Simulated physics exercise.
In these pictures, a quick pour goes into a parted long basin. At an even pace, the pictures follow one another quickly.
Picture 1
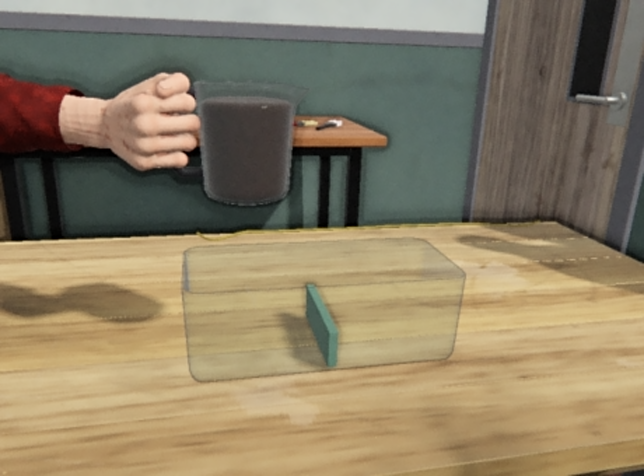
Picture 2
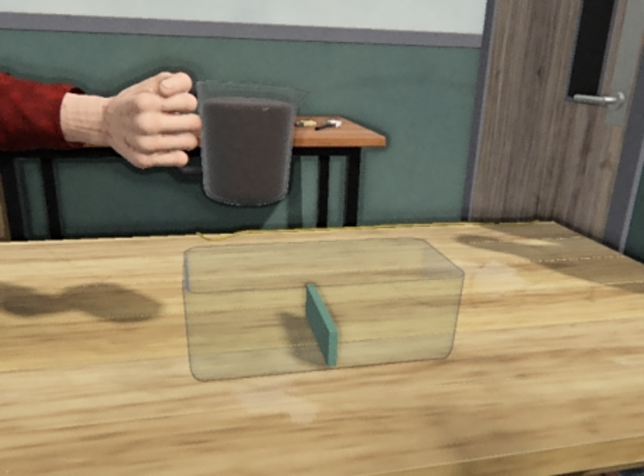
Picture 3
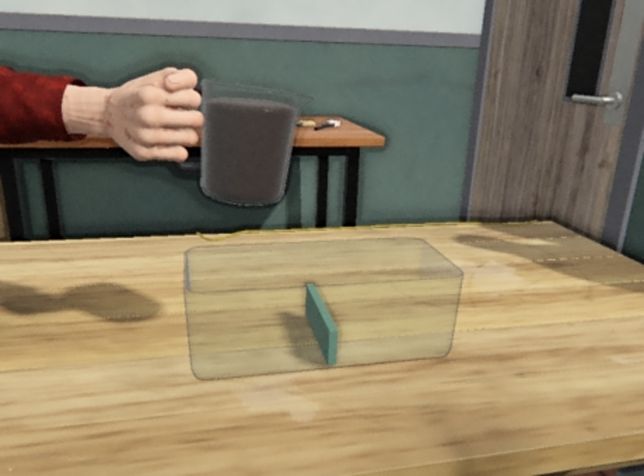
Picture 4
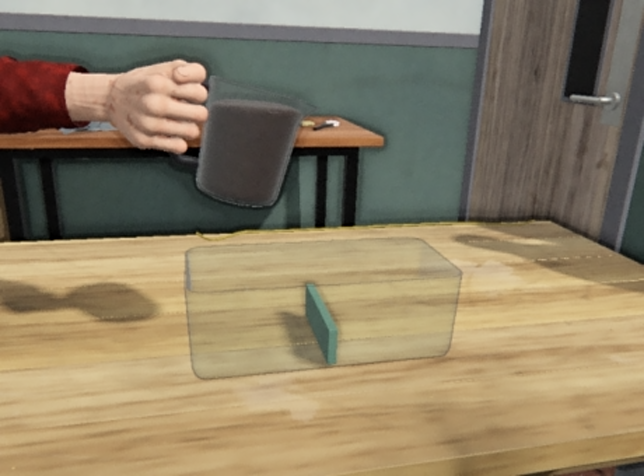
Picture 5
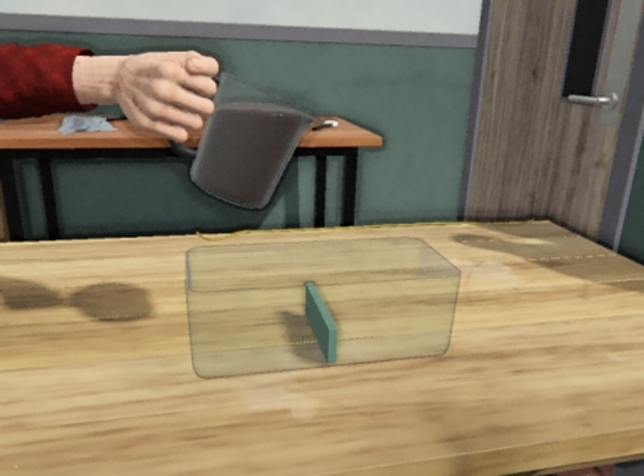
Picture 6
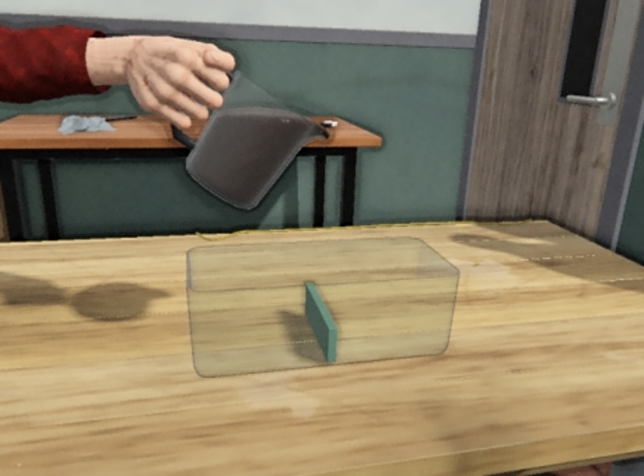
A hand in a red sleeve reaches in from the left, gripping a clear jug of dark liquid above a pale wooden table, seen from slightly above in a green-walled room. Below sits a clear rectangular basin with a small teal divider inside, a brown-topped table and grey-brown door behind. The hand tilts the jug steadily rightward, faster as it goes, while the view stays almost still.
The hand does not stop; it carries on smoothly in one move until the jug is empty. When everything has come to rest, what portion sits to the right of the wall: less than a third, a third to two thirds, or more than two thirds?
I expect the share right of the wall to be beyond two thirds.
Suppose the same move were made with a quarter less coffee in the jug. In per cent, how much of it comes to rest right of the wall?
That share would be some 80 parts in a hundred.
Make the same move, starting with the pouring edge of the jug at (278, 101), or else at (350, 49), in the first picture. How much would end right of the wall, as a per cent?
You'd see around 40 per cent, and then around 85 per cent.
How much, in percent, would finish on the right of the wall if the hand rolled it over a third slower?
Roughly 90 percent.
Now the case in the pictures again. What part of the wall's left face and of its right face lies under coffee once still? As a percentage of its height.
Once still, it is 10 % on the left and 60 % on the right.
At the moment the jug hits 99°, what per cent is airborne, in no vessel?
25 per cent.
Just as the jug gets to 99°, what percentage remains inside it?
50 per cent or so.
A moment on, the tilt is 99° and 50 per cent is still to pour, 0 is left of the wall and 24 right of it.
Next, the tilt is 119° and 5 per cent is still to pour, 7 is left of the wall and 78 right of it.
Then the tilt is 119° and 0 per cent is still to pour, 13 is left of the wall and 85 right of it.
Later the tilt is 119° and 0 per cent is still to pour, 14 is left of the wall and 84 right of it.
At rest 14 per cent lies left of the wall, 84 right of it and 2 outside.
